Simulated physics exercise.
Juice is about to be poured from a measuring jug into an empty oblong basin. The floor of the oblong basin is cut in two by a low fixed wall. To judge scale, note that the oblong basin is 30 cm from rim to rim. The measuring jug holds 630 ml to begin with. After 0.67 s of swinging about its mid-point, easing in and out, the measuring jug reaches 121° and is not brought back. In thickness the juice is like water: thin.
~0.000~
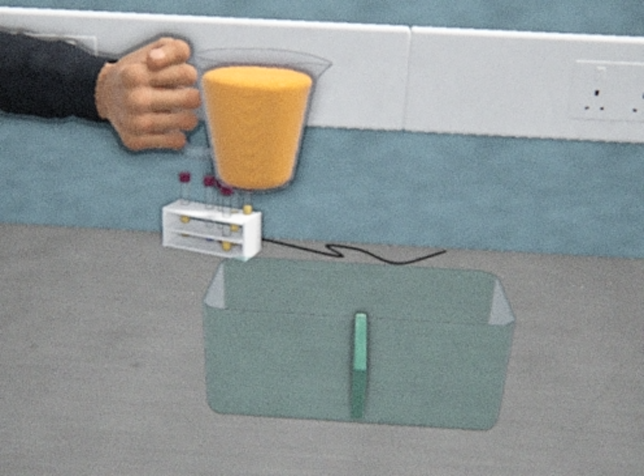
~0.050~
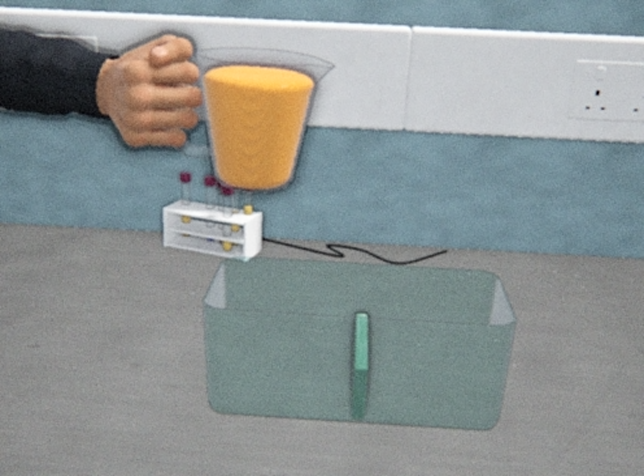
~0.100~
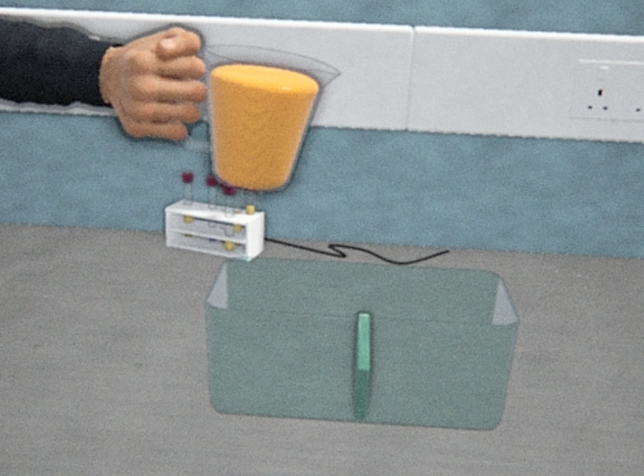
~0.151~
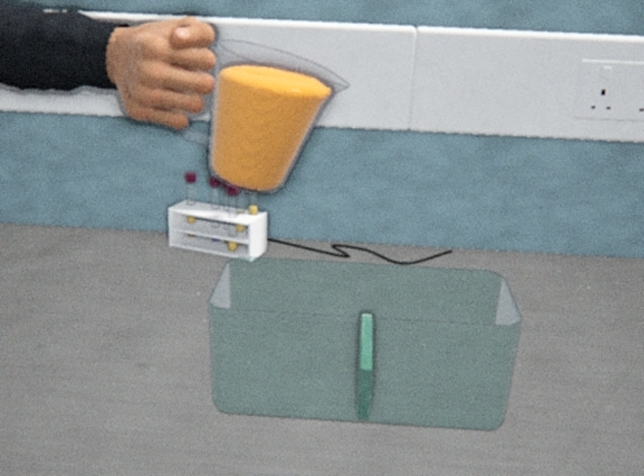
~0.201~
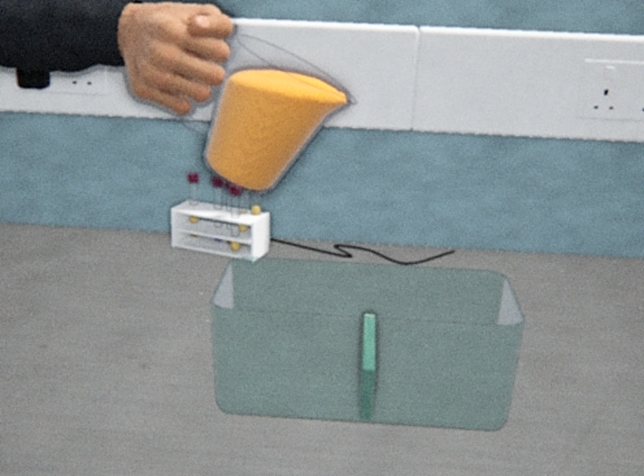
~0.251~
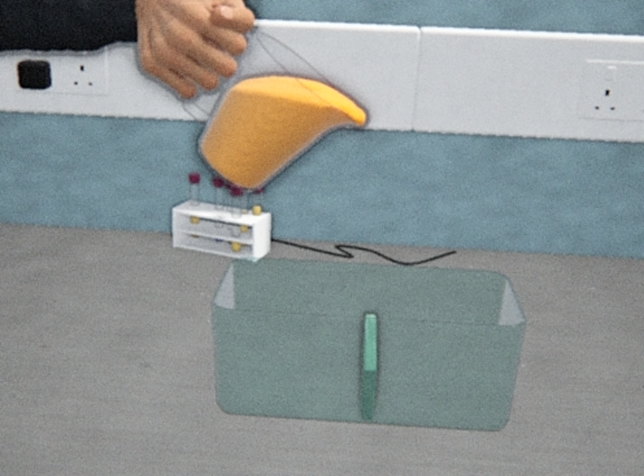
A hand in a dark sleeve, entering from the left, tilts a clear measuring jug of orange juice to the right, slowly and then faster, until the juice reaches its spout. Below it, an empty, see-through green oblong basin stands on a grey worktop, with a small white rack of tubes and a black cable behind. The view looks slightly down towards a blue wall with white socket trunking, drifting very slightly.
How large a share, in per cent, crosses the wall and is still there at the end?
A share of about 50 per cent.
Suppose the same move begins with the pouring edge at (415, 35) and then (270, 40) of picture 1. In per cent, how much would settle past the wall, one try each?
I'd say 80 percent on the first go, 10 percent on the next.
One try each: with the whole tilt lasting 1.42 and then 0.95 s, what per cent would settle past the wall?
Respectively 80 and 70 %.
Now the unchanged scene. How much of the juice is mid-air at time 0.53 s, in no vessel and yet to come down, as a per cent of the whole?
My guess is roughly 32 %.
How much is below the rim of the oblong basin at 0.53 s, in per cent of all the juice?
Around 32%.
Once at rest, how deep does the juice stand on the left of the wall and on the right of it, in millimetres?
Once settled, the left stands around 16 mm and the right around 18 mm.
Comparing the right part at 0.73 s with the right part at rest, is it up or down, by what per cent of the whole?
Result: An increase, close to 2.
By 0.53 s the tilt is 108° and 36 per cent is still to pour, 0 is left of the wall and 31 right of it.
By 0.73 s the tilt is 121° and 1 per cent is still to pour, 40 is left of the wall and 48 right of it.
By 0.94 s the tilt is 121° and 0 per cent is still to pour, 45 is left of the wall and 49 right of it.
By 1.17 s the tilt is 121° and 0 per cent is still to pour, 46 is left of the wall and 49 right of it.
At rest 46 per cent lies left of the wall, 50 right of it and 5 outside.
